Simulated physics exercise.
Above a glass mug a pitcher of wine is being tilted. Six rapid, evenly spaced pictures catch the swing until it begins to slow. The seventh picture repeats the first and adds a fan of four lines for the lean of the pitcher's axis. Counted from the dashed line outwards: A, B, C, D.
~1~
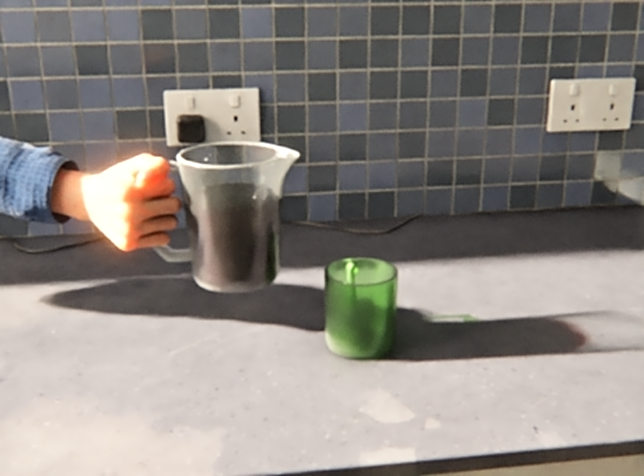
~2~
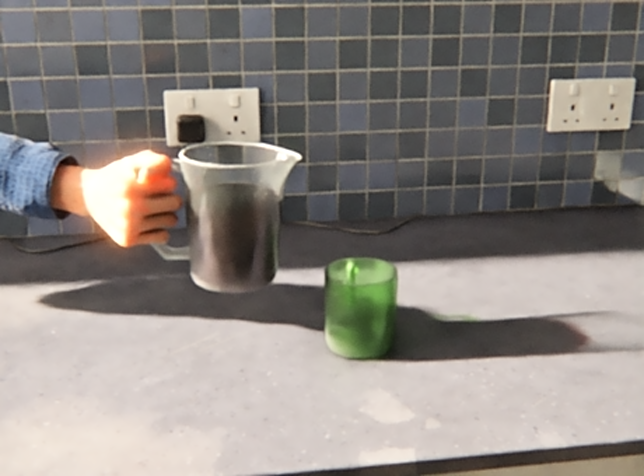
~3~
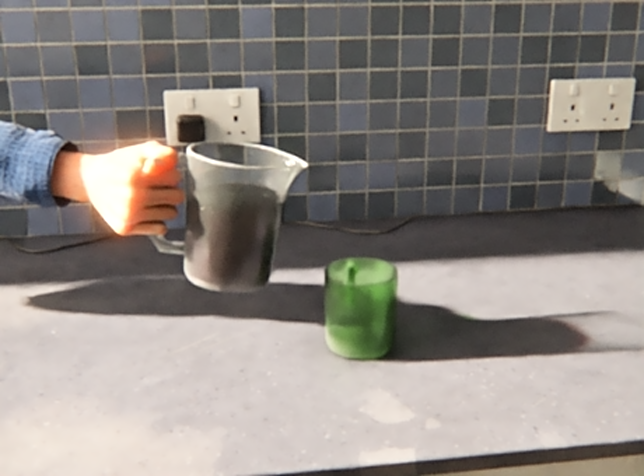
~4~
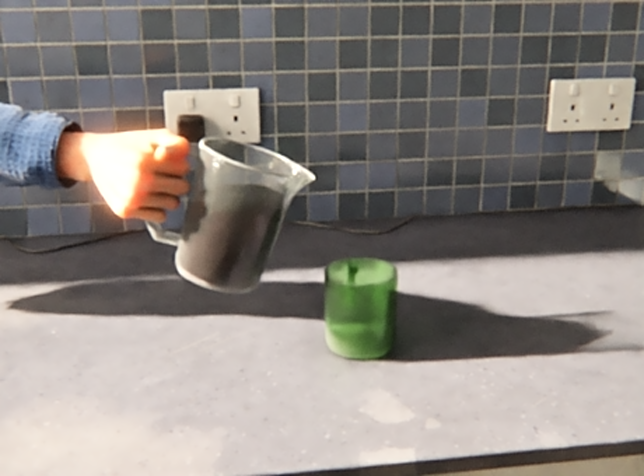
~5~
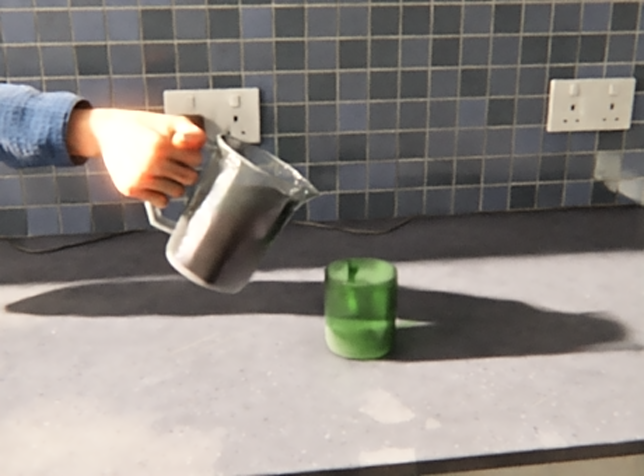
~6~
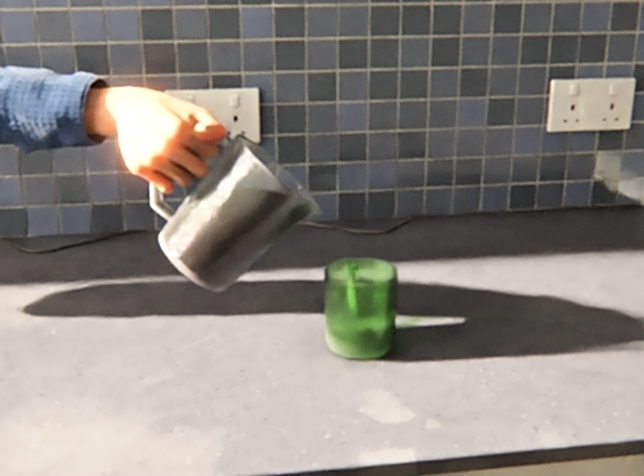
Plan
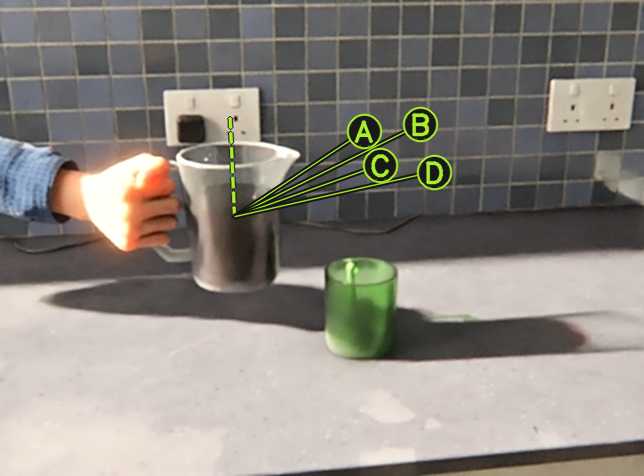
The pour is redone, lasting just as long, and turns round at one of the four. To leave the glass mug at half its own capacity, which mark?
B is best.
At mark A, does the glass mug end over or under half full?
Under half.
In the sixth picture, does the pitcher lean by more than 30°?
Yes.
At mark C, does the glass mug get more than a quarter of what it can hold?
Yes, clearly.
On the marked copy, A at (350, 140); B at (405, 131); C at (364, 170); D at (417, 175).
If A is chosen, the glass mug ends with about 33 % of what it can hold.
If B is chosen, the glass mug ends with about 52 % of what it can hold.
If C is chosen, the glass mug ends with about 73 % of what it can hold.
If D is chosen, the glass mug ends with about 87 % of what it can hold; 6 % of the wine is spilt.
